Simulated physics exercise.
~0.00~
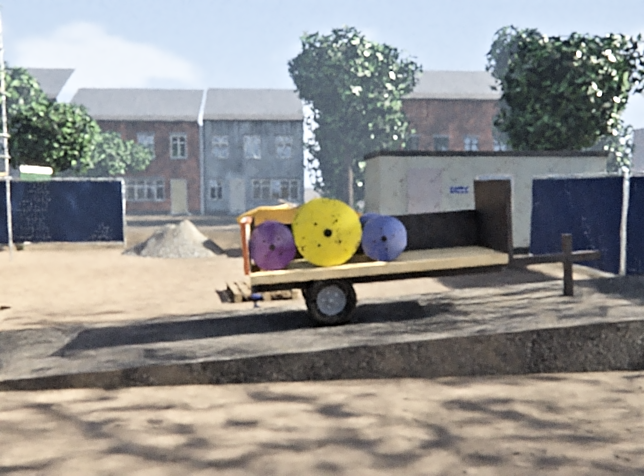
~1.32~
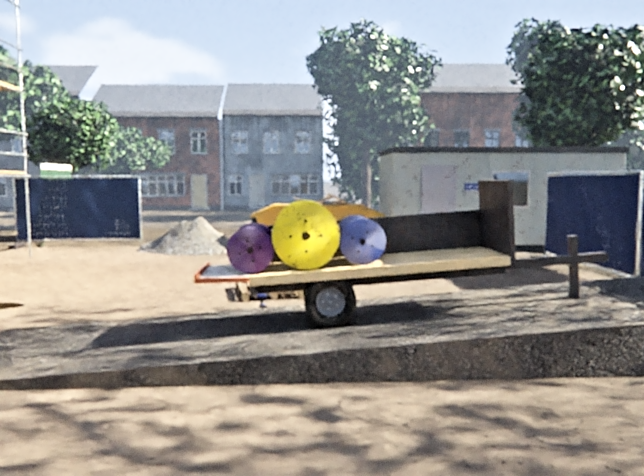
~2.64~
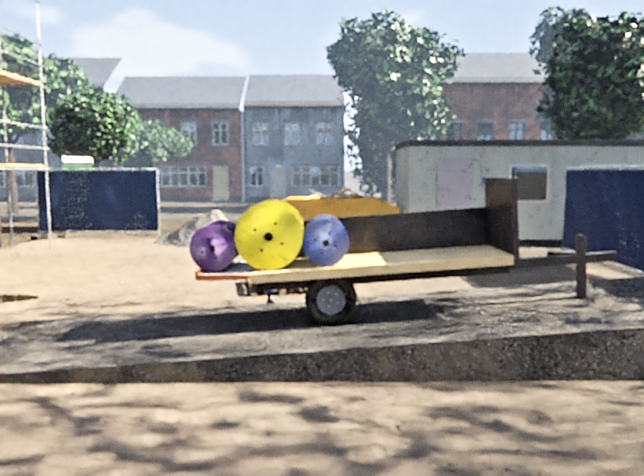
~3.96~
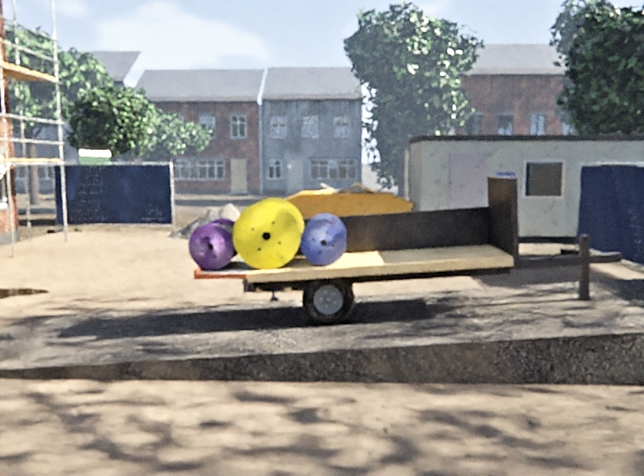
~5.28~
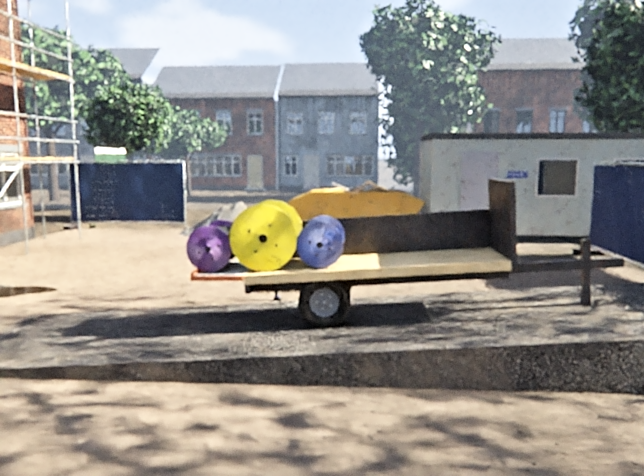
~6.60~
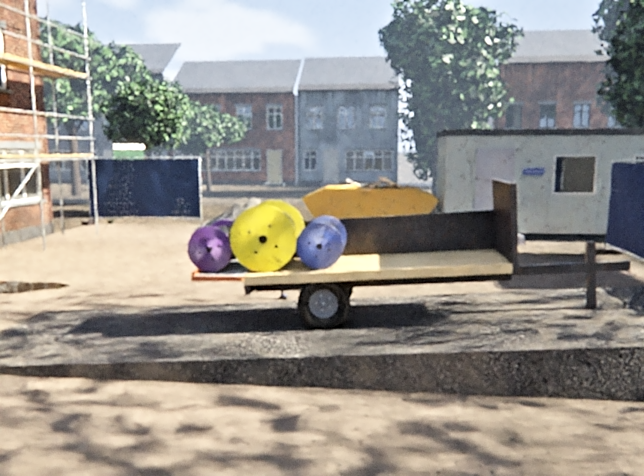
On a sloping street beside a fenced building site, seen from the side, a flatbed trailer stands in front of brick and grey houses. Three round reels sit together near its left end, purple on the left, a larger yellow one in the middle and blue on the right. The tailgate at the left drops flat, and the reels roll left together, the purple one moving onto the lowered gate. They then stop close together, while the view drifts slowly sideways, bringing scaffolding in at the left. All three reels end at rest on the trailer, with none fallen off.
